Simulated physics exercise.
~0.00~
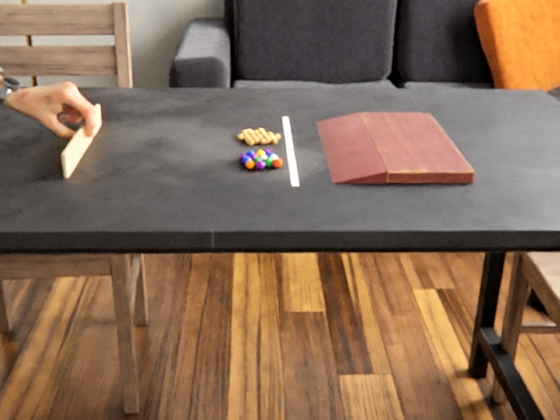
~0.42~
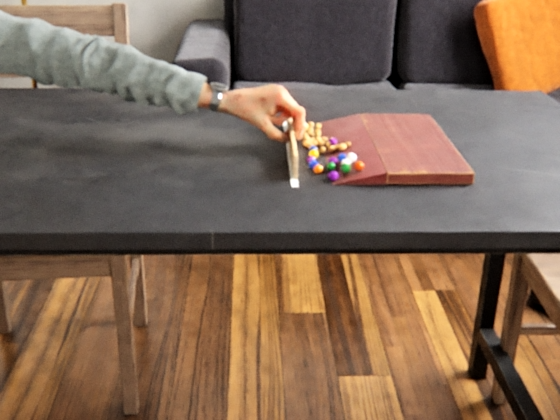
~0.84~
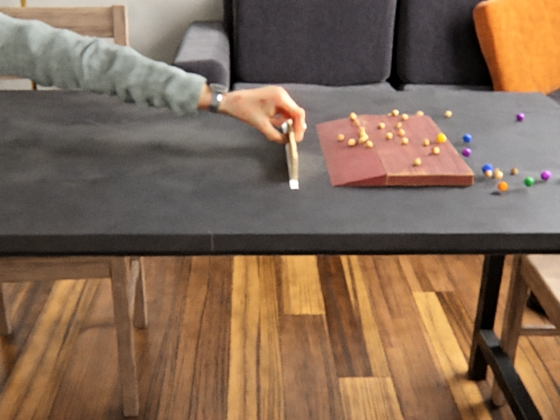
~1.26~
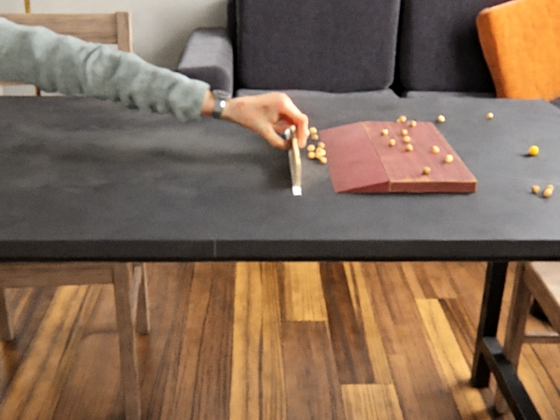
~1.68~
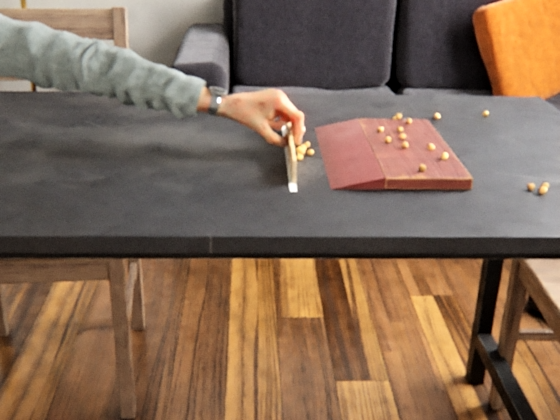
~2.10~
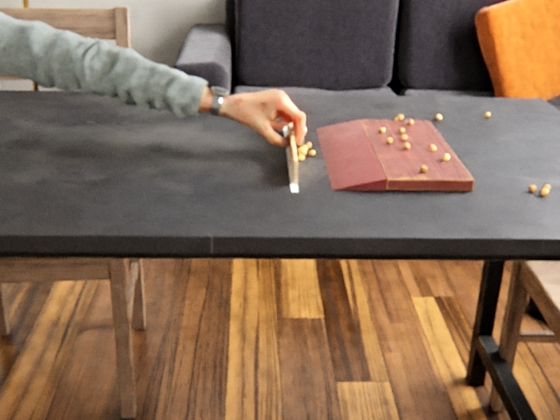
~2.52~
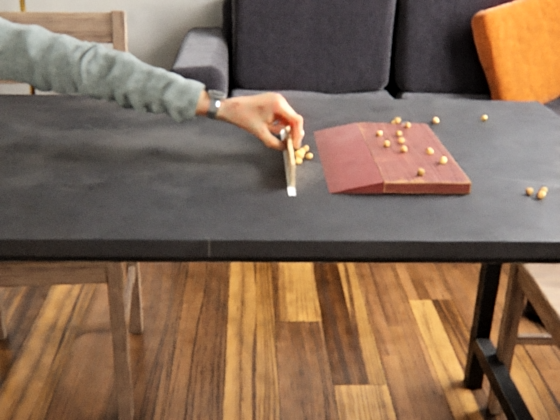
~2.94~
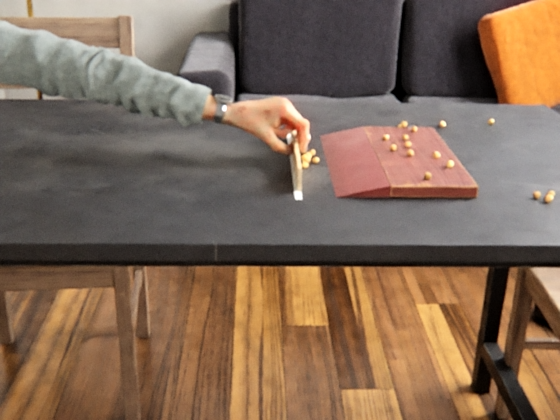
On a dark table in a room with a wooden floor, a hand holds an upright strip of wood to the left of two small piles, one multicoloured and nearer, the other tan and farther back. The hand sweeps the strip rightward, shoving both piles towards a low reddish ramp, and stops it at the line of white tape. The loose pieces scatter up the ramp, and the colourful ones shoot over the top and roll away out of view. Several tan pieces also pass beyond it, while others roll back down and settle beside the still strip, with some resting around the ramp.
